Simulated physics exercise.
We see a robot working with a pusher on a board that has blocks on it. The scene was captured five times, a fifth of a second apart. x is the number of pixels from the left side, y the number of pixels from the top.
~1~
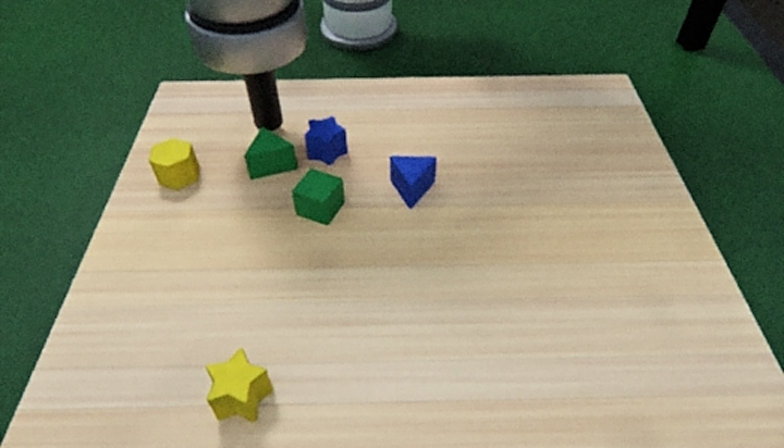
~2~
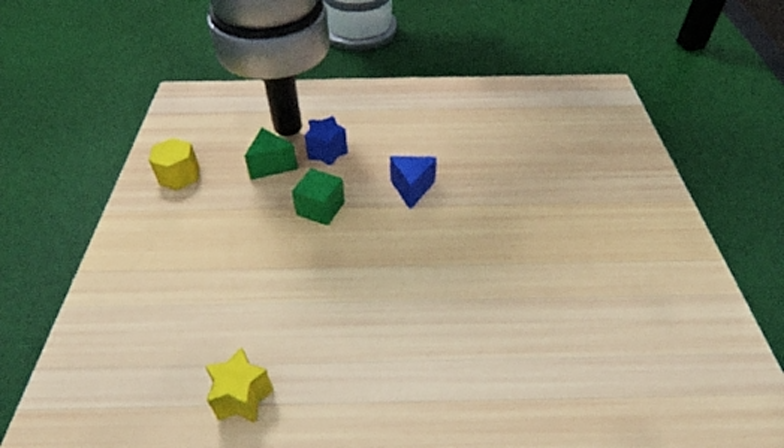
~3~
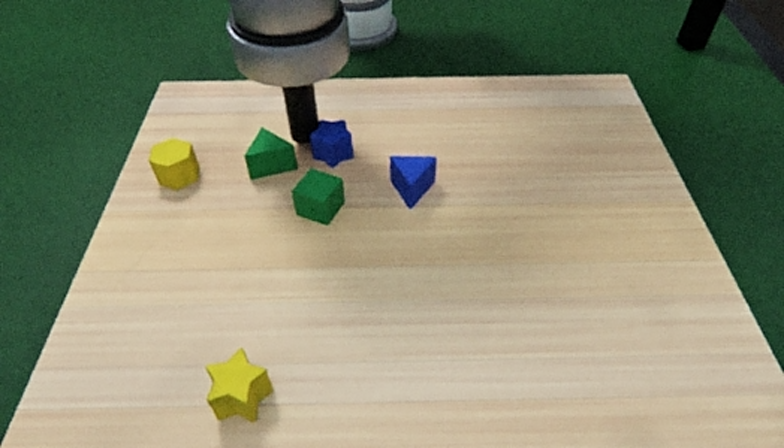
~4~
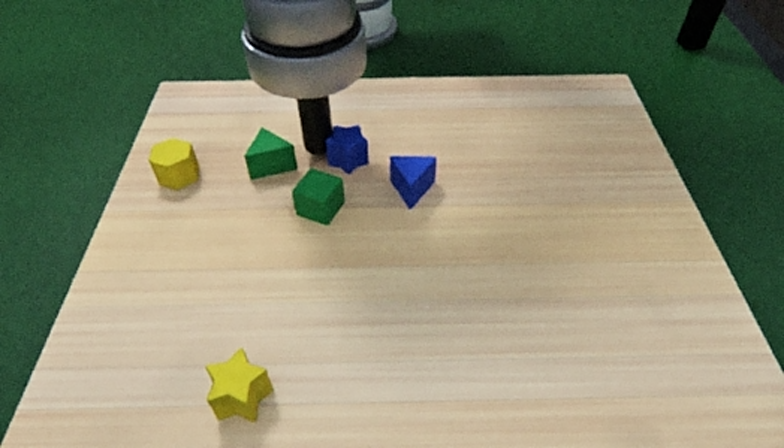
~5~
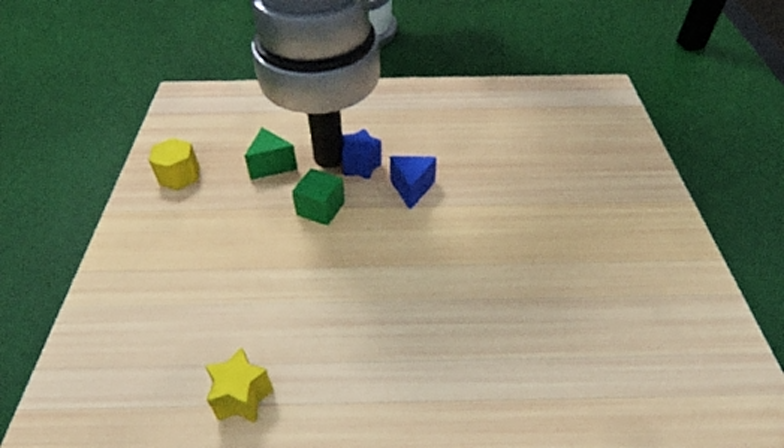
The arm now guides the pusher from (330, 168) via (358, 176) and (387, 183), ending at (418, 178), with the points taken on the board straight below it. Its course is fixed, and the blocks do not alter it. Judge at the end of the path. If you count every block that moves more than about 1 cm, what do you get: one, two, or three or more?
That push would leave two blocks displaced by more than about 1 cm.
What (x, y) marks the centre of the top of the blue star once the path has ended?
I'd say the blue star ends with its top centre at (413, 133).
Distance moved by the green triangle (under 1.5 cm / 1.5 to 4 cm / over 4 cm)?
If I had to pick, the green triangle travels less than 1.5 cm here.
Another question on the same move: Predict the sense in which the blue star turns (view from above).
In a top view, it turns counterclockwise.
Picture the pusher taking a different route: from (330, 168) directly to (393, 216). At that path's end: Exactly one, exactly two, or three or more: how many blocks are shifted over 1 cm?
Moved: Just one.
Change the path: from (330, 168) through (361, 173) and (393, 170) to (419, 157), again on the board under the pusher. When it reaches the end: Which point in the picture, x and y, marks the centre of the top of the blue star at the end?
It will likely be found at (449, 126).
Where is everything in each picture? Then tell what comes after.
Tip of the pusher at (269, 123), middles of tops, green triangle at (267, 142), blue star at (324, 128), blue triangle at (413, 165), in the first picture.
Pusher at (288, 127), nothing pushed, in the second picture.
Pusher at (305, 135), blue star at (331, 130), in the third picture.
Pusher at (319, 145), blue star at (346, 135), in the fourth picture.
Pusher at (329, 158), green triangle at (267, 142), blue star at (359, 141), blue triangle at (413, 165), in the fifth picture.
The first path, step by step. Halfway along, pusher at (372, 171); blue star at (395, 141), turned 35° anticlockwise.
At the end, pusher at (418, 168); green triangle unmoved; blue star at (413, 133), turned 90° anticlockwise; blue triangle at (440, 169), turned 70° clockwise.
